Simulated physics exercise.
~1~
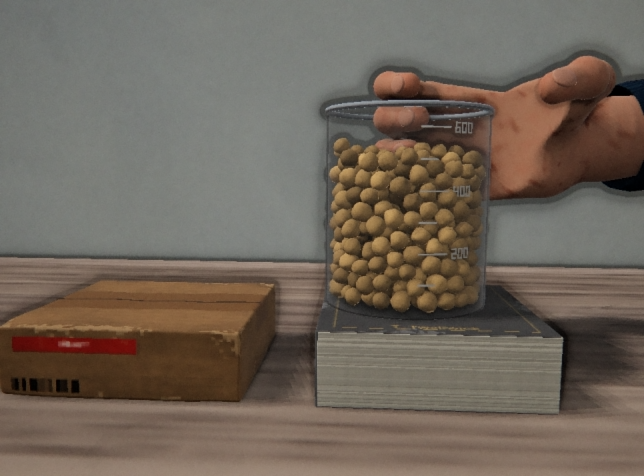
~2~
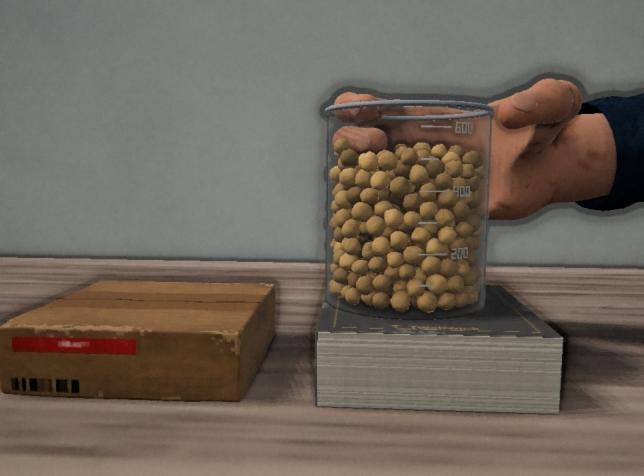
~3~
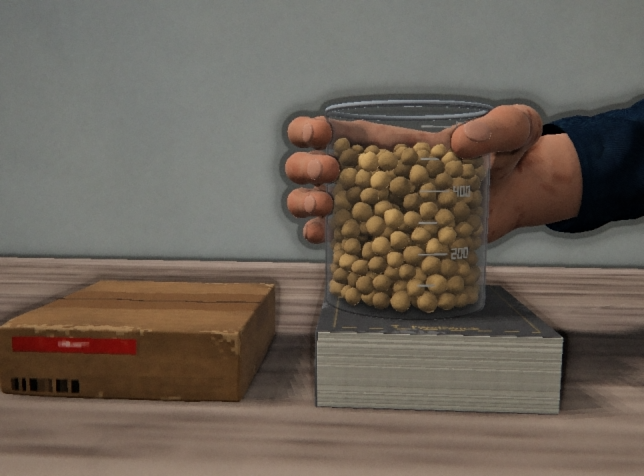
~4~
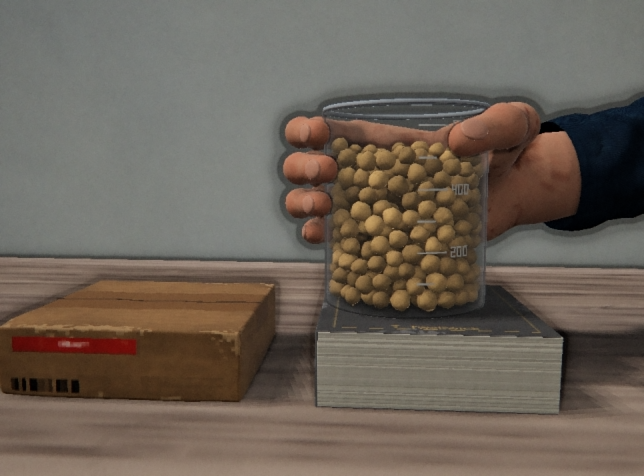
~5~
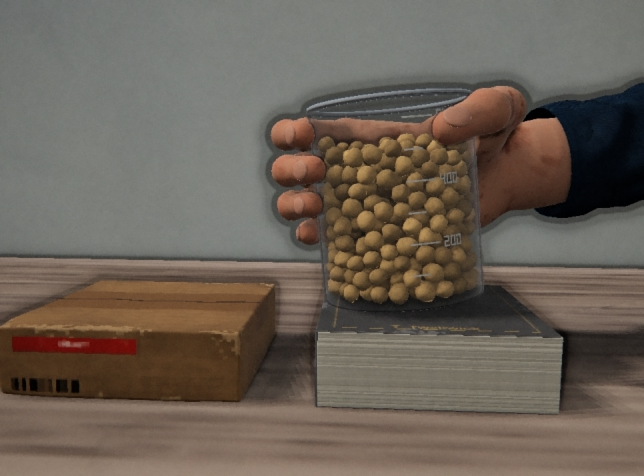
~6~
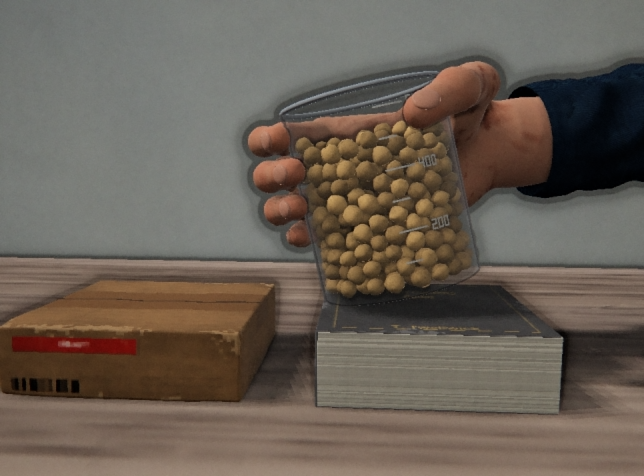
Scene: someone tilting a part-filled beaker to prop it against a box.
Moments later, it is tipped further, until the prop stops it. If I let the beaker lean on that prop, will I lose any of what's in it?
Yes, some will come out.
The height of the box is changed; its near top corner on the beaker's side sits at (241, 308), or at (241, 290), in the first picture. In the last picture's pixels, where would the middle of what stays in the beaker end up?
Around (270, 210) in the first try, (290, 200) in the second.
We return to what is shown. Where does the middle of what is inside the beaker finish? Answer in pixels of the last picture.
Their centre ends up at roughly (243, 244).
Then, 0.60 s after the last picture, the beaker leans 54°; everything is still inside.
Then, 1.12 s after the last picture, the beaker leans 89°; a stray few of the dried chickpeas out of it.
Then, 1.56 s after the last picture, the beaker rests on the box at 93°; a small part of the dried chickpeas out of it.
At rest, the beaker rests on the box at 93°; a small part of the dried chickpeas out of it.
